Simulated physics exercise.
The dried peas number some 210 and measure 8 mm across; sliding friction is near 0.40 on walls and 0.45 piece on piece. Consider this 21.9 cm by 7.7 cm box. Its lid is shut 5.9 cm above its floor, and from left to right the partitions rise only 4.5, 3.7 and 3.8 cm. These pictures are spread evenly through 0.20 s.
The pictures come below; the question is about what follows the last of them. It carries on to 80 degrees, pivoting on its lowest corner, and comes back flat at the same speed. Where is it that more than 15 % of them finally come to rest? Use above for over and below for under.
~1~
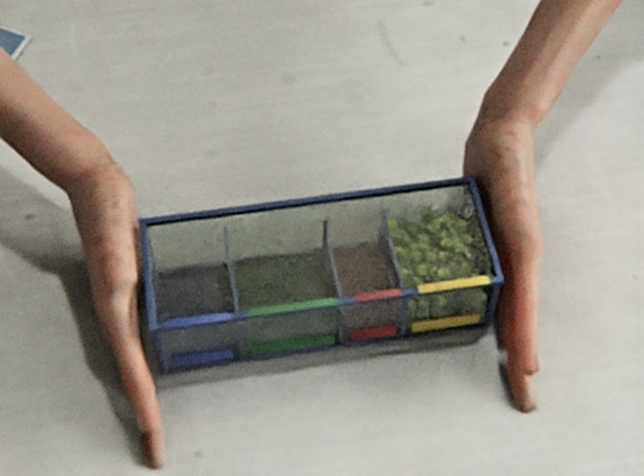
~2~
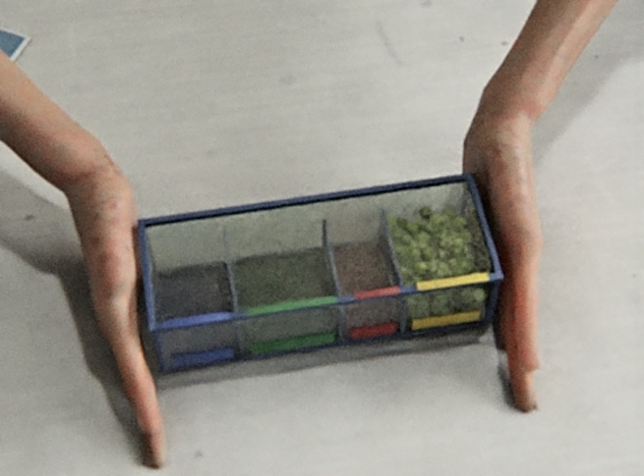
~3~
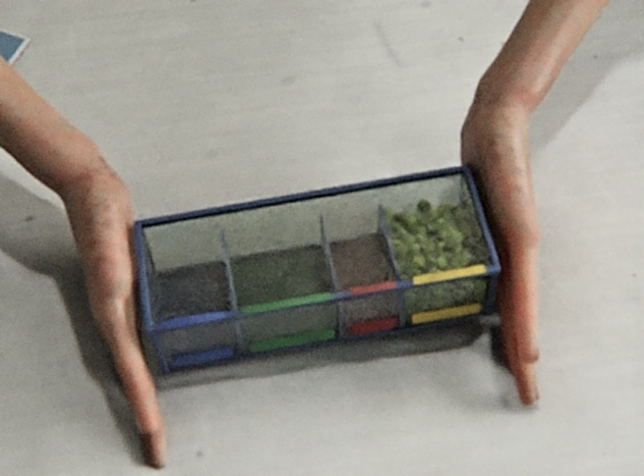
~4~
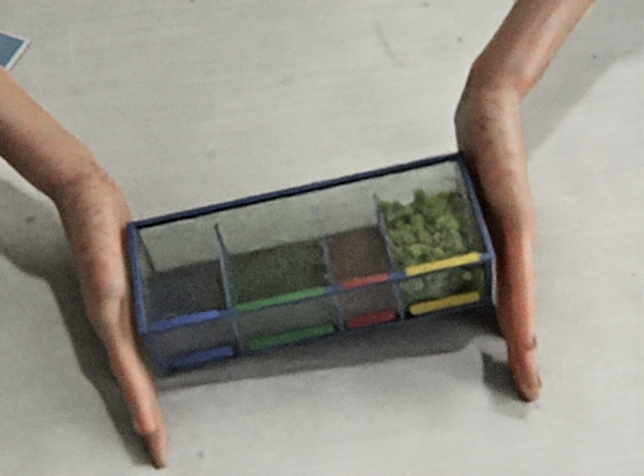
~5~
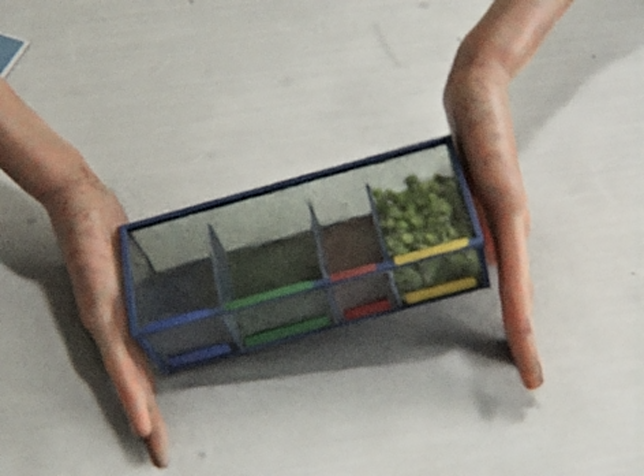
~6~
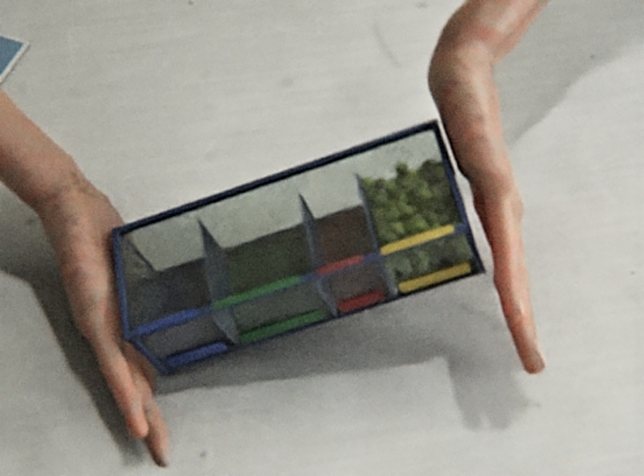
Verdicts: Red below, blue below, green above, yellow above.
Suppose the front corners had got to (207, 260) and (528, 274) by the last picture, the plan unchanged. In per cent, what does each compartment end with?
Red = 0 %, blue = 0 %, green = 0 %, yellow = 100 %.
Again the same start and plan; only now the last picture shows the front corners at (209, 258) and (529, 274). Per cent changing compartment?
Some 0 %.
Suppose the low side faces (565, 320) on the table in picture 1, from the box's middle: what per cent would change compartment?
That comes to around 0 per cent.
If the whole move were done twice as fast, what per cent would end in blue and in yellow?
Blue = 5 %; yellow = 70 %.
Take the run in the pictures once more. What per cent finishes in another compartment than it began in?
50 %.
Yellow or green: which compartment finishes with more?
The yellow compartment ends up with more.
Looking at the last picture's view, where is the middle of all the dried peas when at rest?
Centre at rest, approx.: (368, 284) px.
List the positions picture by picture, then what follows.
In the first picture, box tilt 0 degrees, front corners at (156, 326) and (496, 278); yellow 100 %.
In the second picture, box tilt 1 degrees, front corners at (155, 326) and (496, 275).
In the third picture, box tilt 3 degrees, front corners at (152, 327) and (493, 267), lowest corner left front.
In the fourth picture, box tilt 8 degrees, front corners at (146, 329) and (487, 255), lowest corner left front.
In the fifth picture, box tilt 13 degrees, front corners at (138, 331) and (477, 239), lowest corner left front.
In the sixth picture, box tilt 18 degrees, front corners at (130, 334) and (463, 225), lowest corner left front; yellow 100 %.
Then, 0.57 s after the last picture, tilt 79 degrees; red 15 %, green 5 %, yellow 75 %.
Then, 0.95 s after the last picture, tilt 33 degrees; red 10 %, blue 10 %, green 30 %, yellow 50 %.
Then, 1.41 s after the last picture, tilt 0 degrees; red 10 %, blue 10 %, green 30 %, yellow 50 %.
In the end, red 10 %, blue 10 %, green 30 %, yellow 50 %.
